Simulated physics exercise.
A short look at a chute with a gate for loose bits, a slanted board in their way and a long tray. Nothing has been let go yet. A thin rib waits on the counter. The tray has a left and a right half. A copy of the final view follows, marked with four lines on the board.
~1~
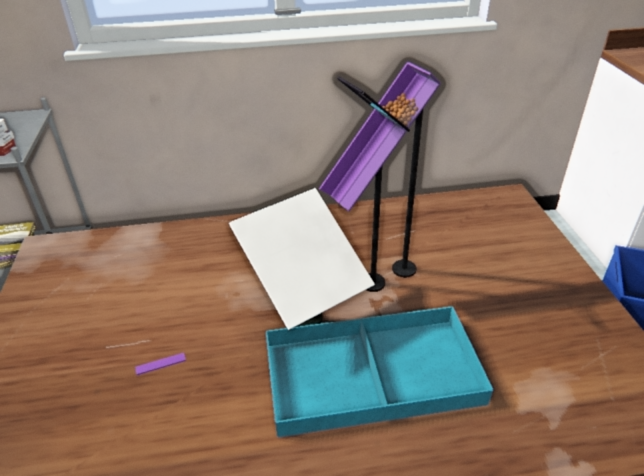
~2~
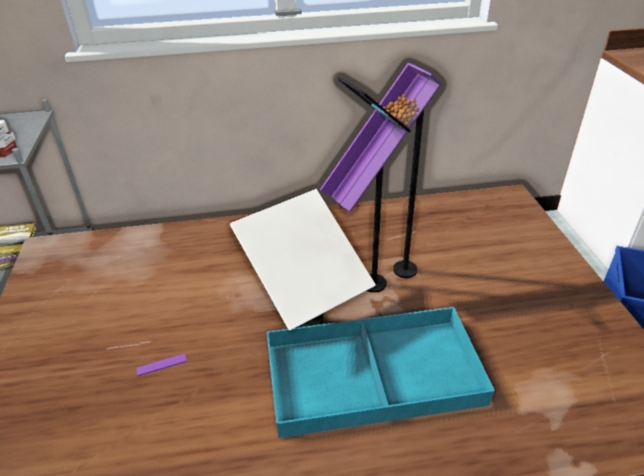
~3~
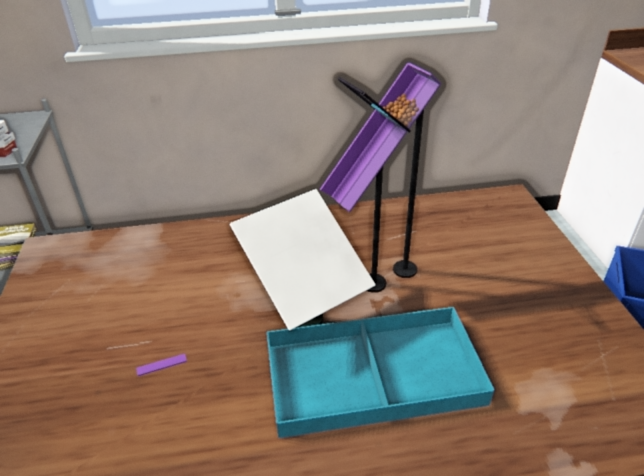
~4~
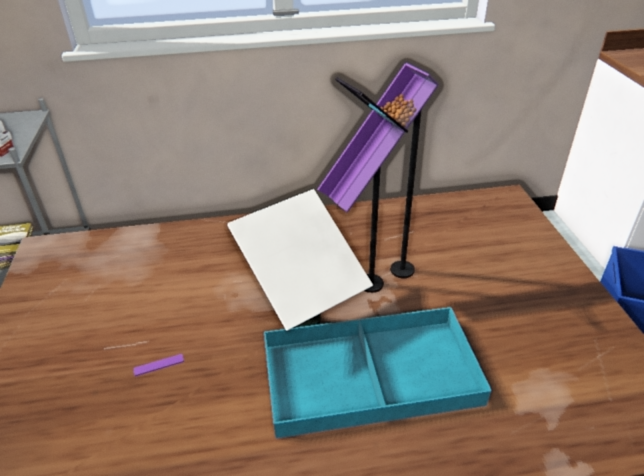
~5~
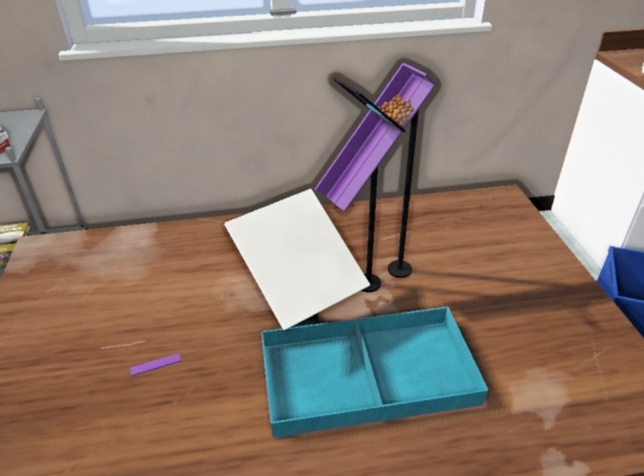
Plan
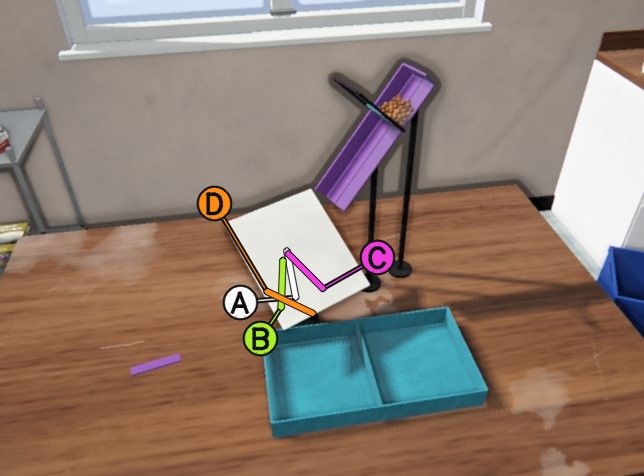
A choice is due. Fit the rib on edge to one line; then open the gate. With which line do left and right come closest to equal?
Line C.
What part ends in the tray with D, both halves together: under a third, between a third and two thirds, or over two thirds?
Over two thirds.
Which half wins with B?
More lands on the left.
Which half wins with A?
Left.
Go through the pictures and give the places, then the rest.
In the first picture, load behind the gate at (401, 111), cereal balls; lip of the chute at (340, 203), sloping fairly steeply.
In the second picture, middle of the board at (304, 255), tilted fairly steeply; middle of its low edge at (335, 306); of its high edge at (275, 206).
In the third picture, front corners of the tray at (277, 423) and (493, 390); front end of its middle wall at (388, 406); gate still shut at (383, 112).
In the fourth picture, middle of the load at (399, 112); lip at (338, 204).
In the fifth picture, middle of the load at (397, 112); lip at (335, 204).
On the marked copy, line A from (286, 250) to (295, 297); line B from (282, 260) to (281, 307); line C from (288, 253) to (322, 288); line D from (266, 291) to (312, 313).
With A, of what is caught, nearly all in the left half, a small part in the right.
With B, of what is caught, nearly all in the left half, a small part in the right.
With C, of what is caught, about a third in the left half, about two thirds in the right.
With D, of what is caught, nearly all in the left half, a small part in the right.
